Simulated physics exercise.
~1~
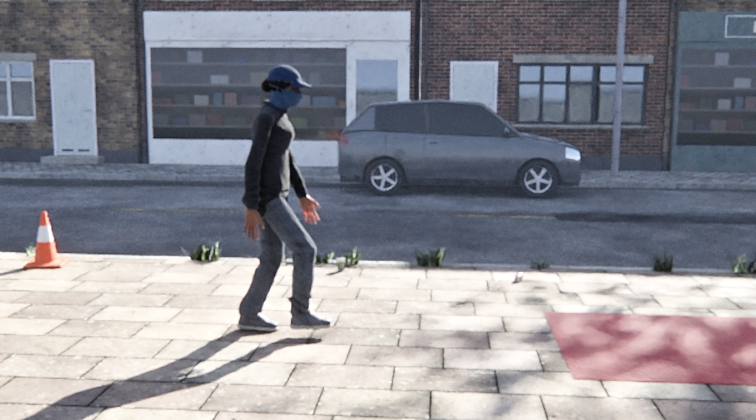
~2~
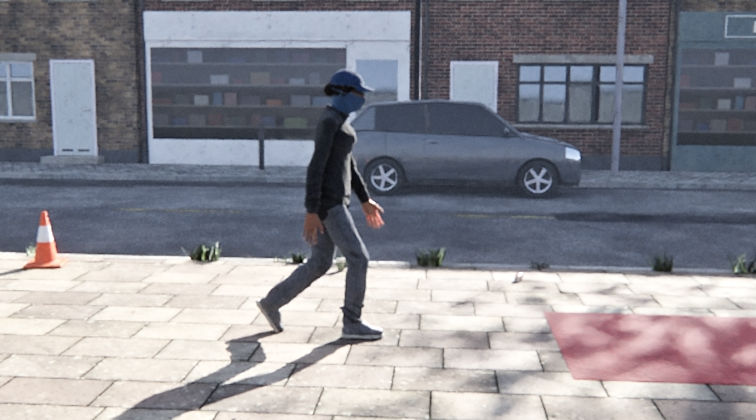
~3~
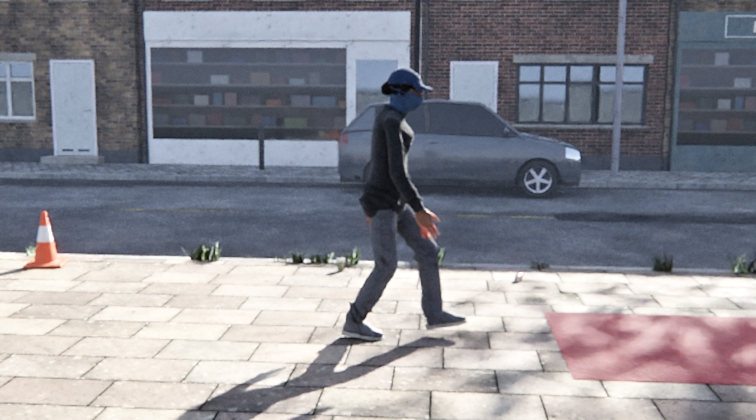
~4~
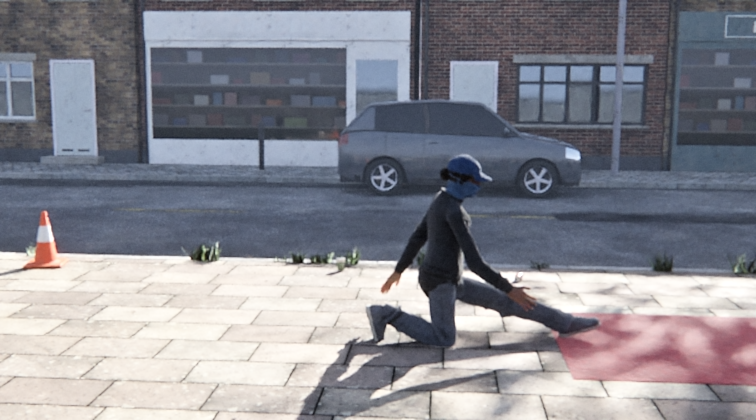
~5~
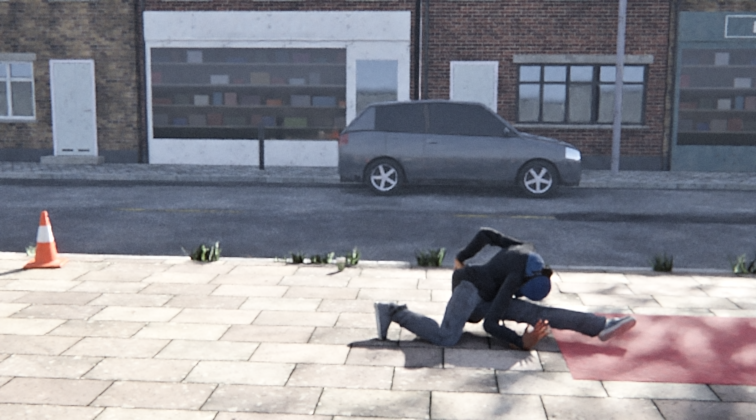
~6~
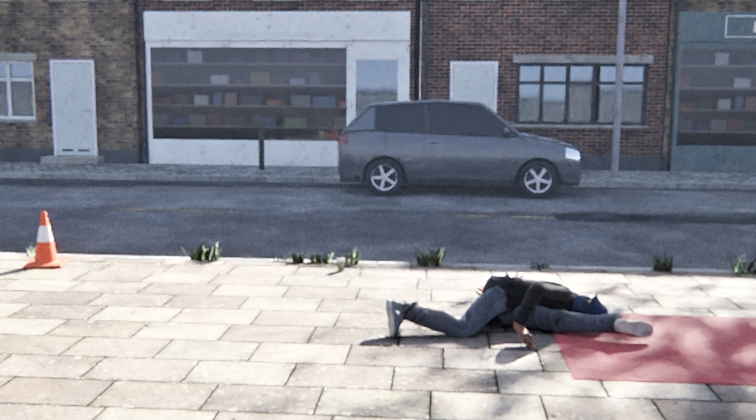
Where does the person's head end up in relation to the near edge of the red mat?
The head ends up beyond the near edge of the red mat, after the person folds forward over the outstretched leg and lies low on the paving.
